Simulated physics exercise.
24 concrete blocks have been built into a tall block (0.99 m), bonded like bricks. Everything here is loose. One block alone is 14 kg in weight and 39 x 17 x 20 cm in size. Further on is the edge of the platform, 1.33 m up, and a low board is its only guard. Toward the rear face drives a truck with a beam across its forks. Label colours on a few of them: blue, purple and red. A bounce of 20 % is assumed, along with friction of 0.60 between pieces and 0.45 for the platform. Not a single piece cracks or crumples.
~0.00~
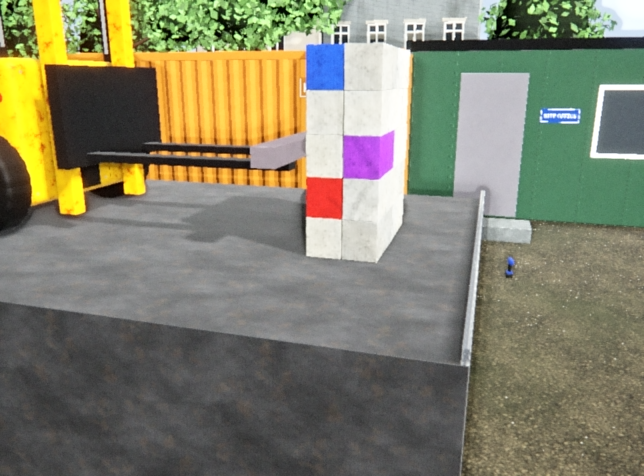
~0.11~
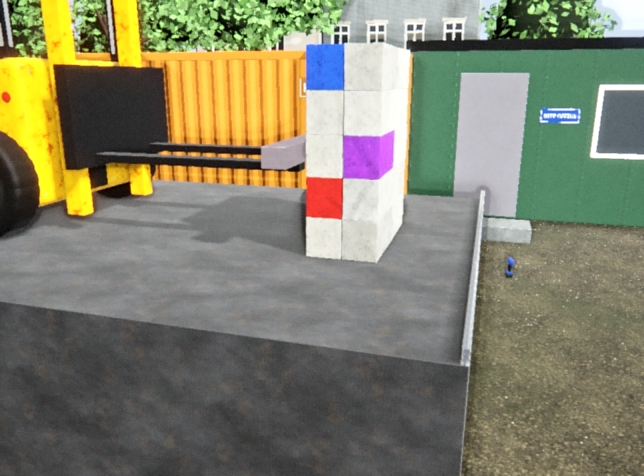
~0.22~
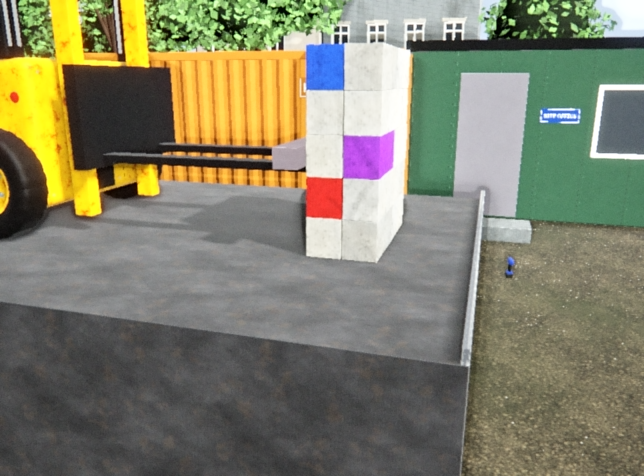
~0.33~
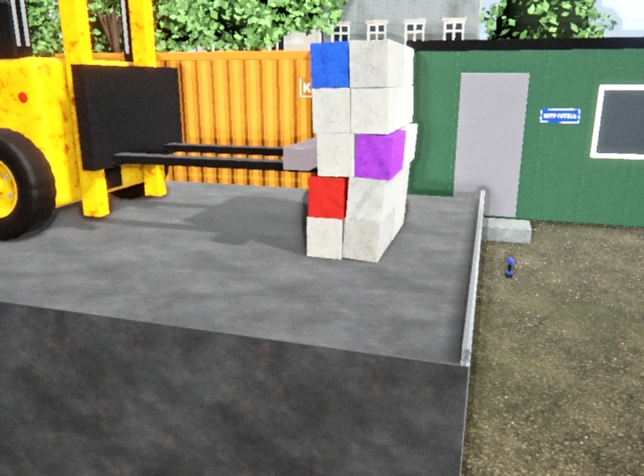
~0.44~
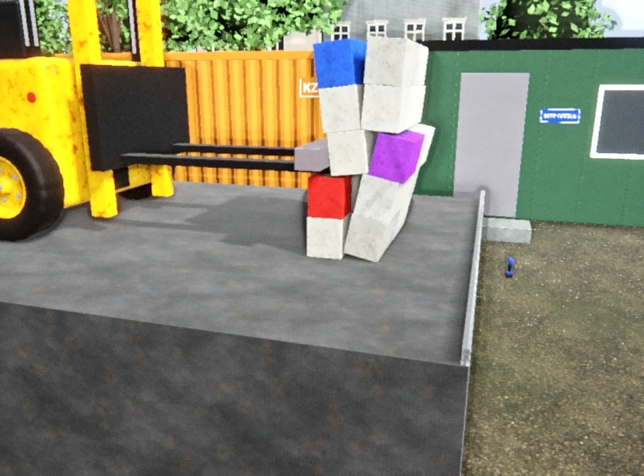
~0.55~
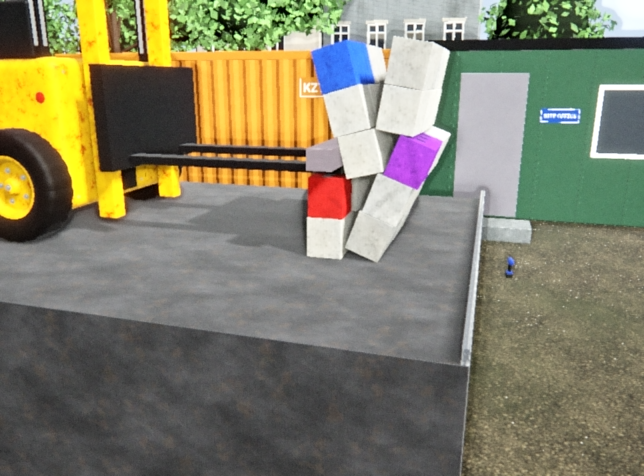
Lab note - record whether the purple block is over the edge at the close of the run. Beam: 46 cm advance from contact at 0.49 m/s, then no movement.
Result: Over the edge.
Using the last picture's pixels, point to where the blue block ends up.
About (333, 144).
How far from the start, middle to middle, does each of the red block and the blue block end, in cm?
Red shifts 0 cm and blue shifts 40 cm.
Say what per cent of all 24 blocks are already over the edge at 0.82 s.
By then 0 %.
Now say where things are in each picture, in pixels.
In the first frame (we follow the side turned to the camera), beam (264, 158) 11 cm from the stack; purple block (361, 158); blue block (324, 67); red block (323, 199); no piece has moved.
Beam (275, 158) 54 mm from the stack; purple block (361, 158), in the second frame.
Beam (287, 159) 1 mm in; purple block (361, 158), in the third frame.
Beam (298, 159) 54 mm in; purple block (373, 158) displaced 56 mm; blue block (329, 65) displaced 24 mm; steepest lean 4°, the block at (365, 200); 21 stirred so far, in the fourth frame.
Beam (309, 160) 11 cm in; purple block (391, 159) tipped 12°; blue block (333, 64) tipped 7°; steepest lean 12°, the block at (407, 189); 22 stirred so far, in the fifth frame.
Beam (321, 160) 16 cm in; purple block (409, 163) tipped 22°; blue block (334, 68) tipped 15°; red block (325, 199); steepest lean 22°, the block at (433, 130); 22 stirred so far, in the sixth frame.
Around 0.82 s, none of the 24 blocks over the edge, 22 disturbed; purple block tipped 62°, 21 cm lower; blue block tipped 37°, 7 cm lower.
Around 1.32 s, 6 of the 24 blocks over the edge; purple block tipped 13°, 1.41 m lower; blue block on its side.
Finally (2.0 s), 7 of the 24 blocks over the edge; purple block on its side; blue block on its side; red block unmoved. Seen by the last camera, middles, blue block near (333, 144).
